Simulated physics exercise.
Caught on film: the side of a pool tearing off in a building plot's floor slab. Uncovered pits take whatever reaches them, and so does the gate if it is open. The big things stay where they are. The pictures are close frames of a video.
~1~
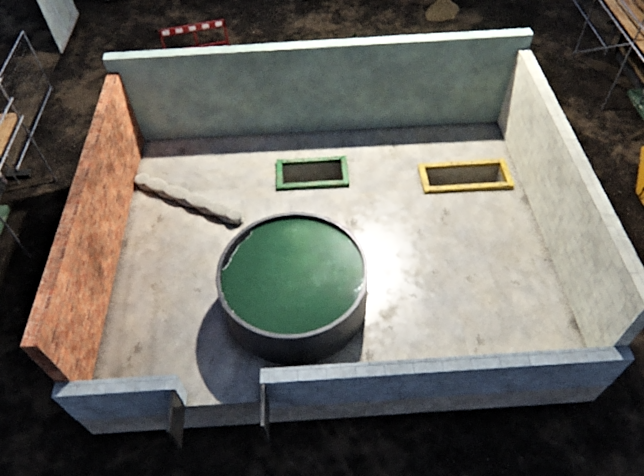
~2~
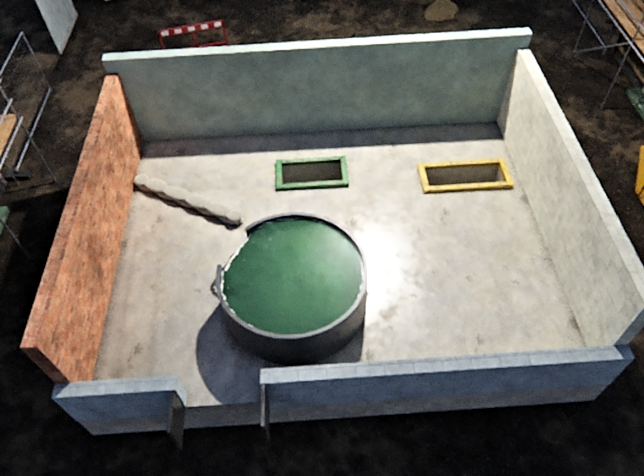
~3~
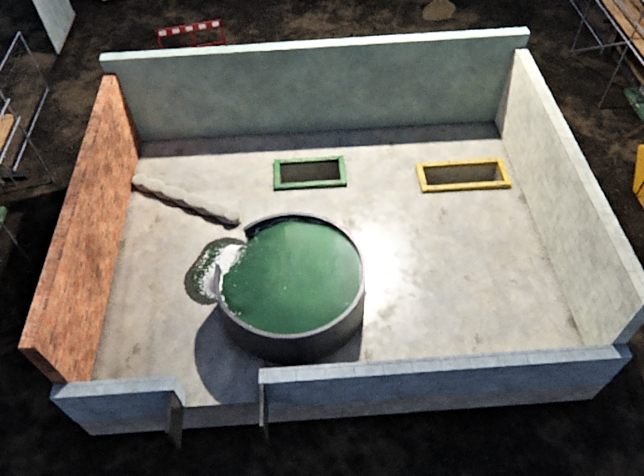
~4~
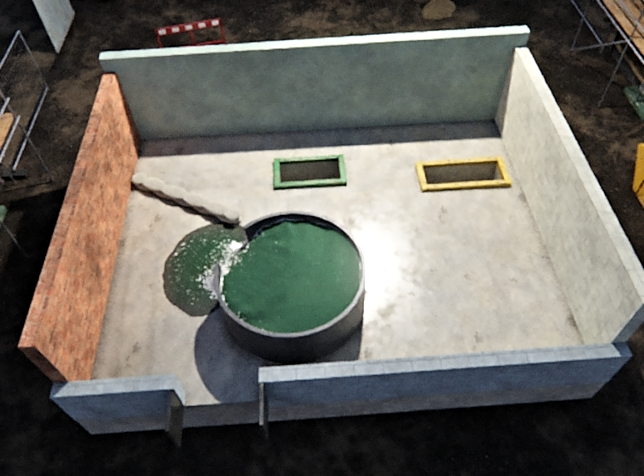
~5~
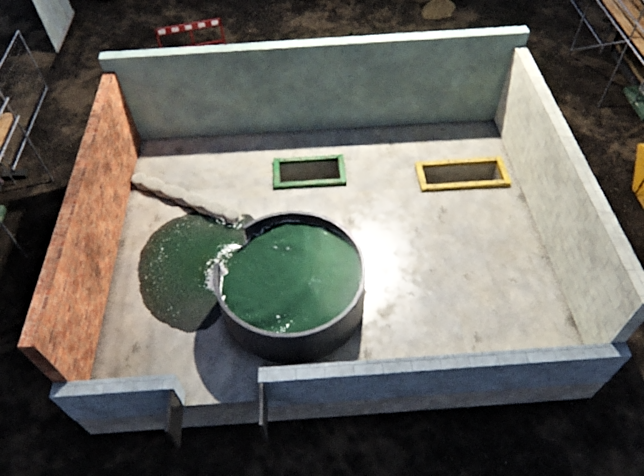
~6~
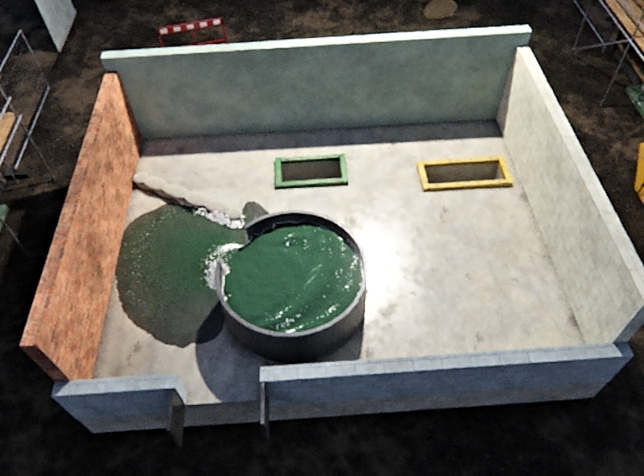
On a walled concrete floor, green water pours from a round tank's left side and spreads left.
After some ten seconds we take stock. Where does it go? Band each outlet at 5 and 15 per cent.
The gate takes from 5 to 15 %; the green pit takes under 5 %; the yellow pit takes under 5 %.
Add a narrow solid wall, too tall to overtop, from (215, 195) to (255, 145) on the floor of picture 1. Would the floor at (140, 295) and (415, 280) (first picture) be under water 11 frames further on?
In that order: Under water, clear.
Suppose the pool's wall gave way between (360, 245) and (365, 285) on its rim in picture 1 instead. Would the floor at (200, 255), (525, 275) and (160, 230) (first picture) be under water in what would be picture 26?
In turn: Not flooded, wet, dry.
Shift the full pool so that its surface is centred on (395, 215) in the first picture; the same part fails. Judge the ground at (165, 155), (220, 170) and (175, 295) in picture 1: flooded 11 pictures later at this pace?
In turn: Under water, covered, wet.
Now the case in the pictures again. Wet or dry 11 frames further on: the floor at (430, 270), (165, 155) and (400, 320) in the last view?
As listed: Clear, awash, no water.
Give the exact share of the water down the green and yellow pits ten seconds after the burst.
Near 0 and 0 in a hundred.
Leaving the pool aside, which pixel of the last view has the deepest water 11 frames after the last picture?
Around (141, 190).
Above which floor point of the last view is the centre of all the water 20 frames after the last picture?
Roughly at (230, 263).
A moment on, water covers 20 % of the floor; the gate 0 %, the green pit 0 %, the yellow pit 0 %.
Next, water covers 25 % of the floor; the gate 0 %, the green pit 0 %, the yellow pit 0 %.
Then, water covers 40 % of the floor; the gate 0 %, the green pit 0 %, the yellow pit 0 %.
Later, water covers 70 % of the floor; the gate 2 %, the green pit 0 %, the yellow pit 0 %.
In the end, water covers 95 % of the floor; the gate 9 %, the green pit 0 %, the yellow pit 0 %.
